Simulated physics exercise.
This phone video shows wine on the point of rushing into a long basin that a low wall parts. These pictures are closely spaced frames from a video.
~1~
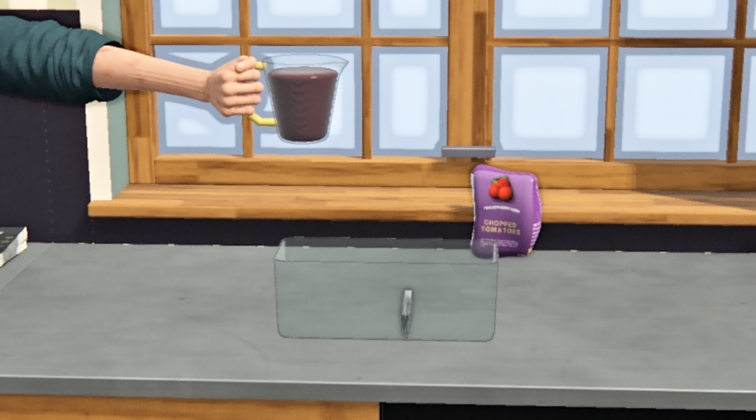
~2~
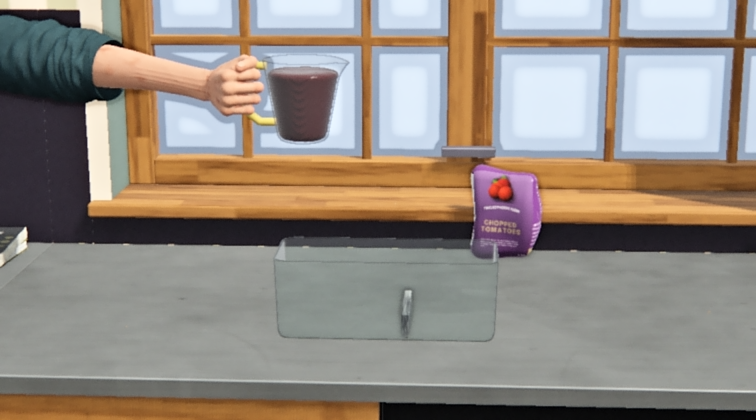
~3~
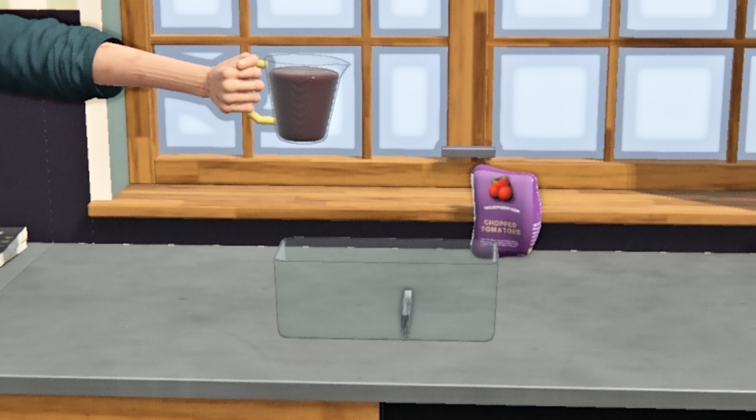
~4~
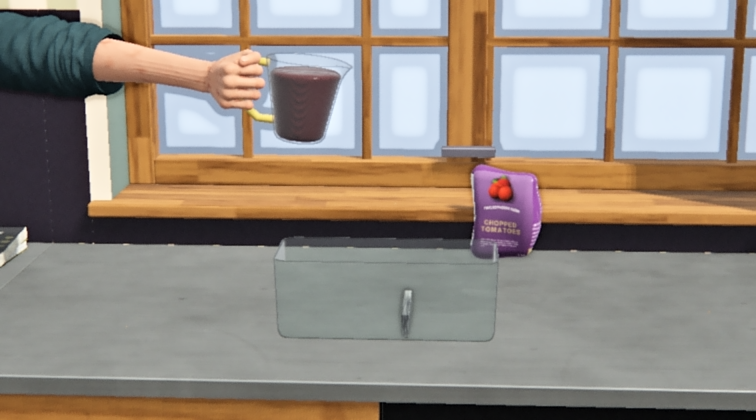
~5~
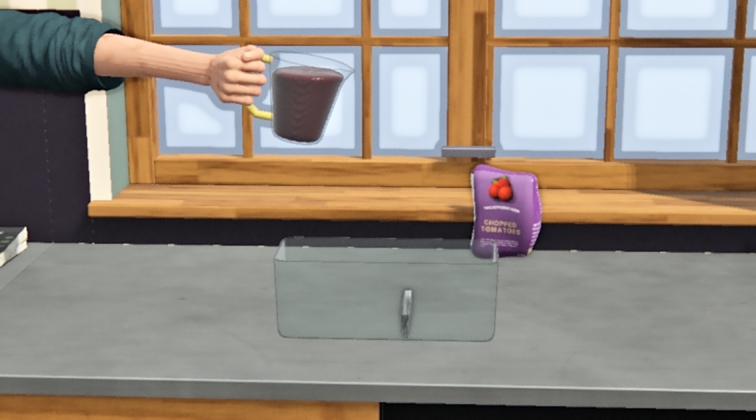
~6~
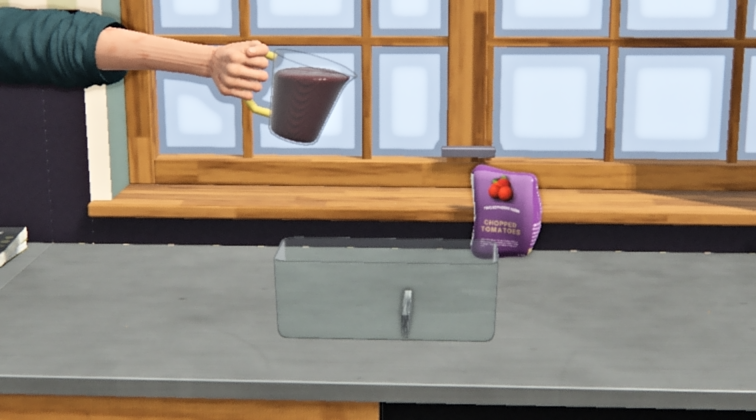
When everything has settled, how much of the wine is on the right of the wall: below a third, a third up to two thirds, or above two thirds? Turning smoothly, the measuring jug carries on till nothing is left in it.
The amount right of the wall is going to settle in the middle, one third to two thirds.
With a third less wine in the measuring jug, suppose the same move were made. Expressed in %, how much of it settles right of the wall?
About 25 parts in a hundred, give or take.
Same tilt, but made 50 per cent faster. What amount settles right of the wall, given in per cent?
Roughly 30 percent.
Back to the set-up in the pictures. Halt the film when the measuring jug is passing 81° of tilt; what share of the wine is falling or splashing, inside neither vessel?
Roughly 35 per cent.
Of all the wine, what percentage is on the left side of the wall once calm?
Some 50 per cent.
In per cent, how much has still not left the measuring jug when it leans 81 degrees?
It works out to close to 60 percent.
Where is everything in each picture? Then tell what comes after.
In the first frame, it leans 0°; its right rim is at (349, 61); the wine meets the walls at (268, 71) and (340, 72); the long basin's rim runs from (279, 250) to (497, 253); the wall's top is at (407, 303).
In the second frame, it leans 1°; its right rim is at (349, 62); the wine meets the walls at (268, 71) and (340, 72).
In the third frame, it leans 3°; its right rim is at (351, 63); the wine meets the walls at (269, 70) and (340, 73).
In the fourth frame, it leans 6°; its right rim is at (353, 66); the wine meets the walls at (270, 69) and (342, 74).
In the fifth frame, it leans 10°; its right rim is at (355, 70); the wine meets the walls at (273, 70) and (345, 75).
In the sixth frame, it leans 16°; its right rim is at (358, 75); the wine meets the walls at (275, 72) and (350, 75).
A moment on, the measuring jug is tipped on its side and 61 per cent is still to pour, 1 is left of the wall and 4 right of it.
Next, the measuring jug is tipped right over and 7 per cent is still to pour, 21 is left of the wall and 46 right of it.
Then the measuring jug is tipped right over and 0 per cent is still to pour, 47 is left of the wall and 48 right of it.
Later the measuring jug is tipped right over and 0 per cent is still to pour, 48 is left of the wall and 48 right of it.
At rest 48 per cent lies left of the wall, 48 right of it and 4 outside.
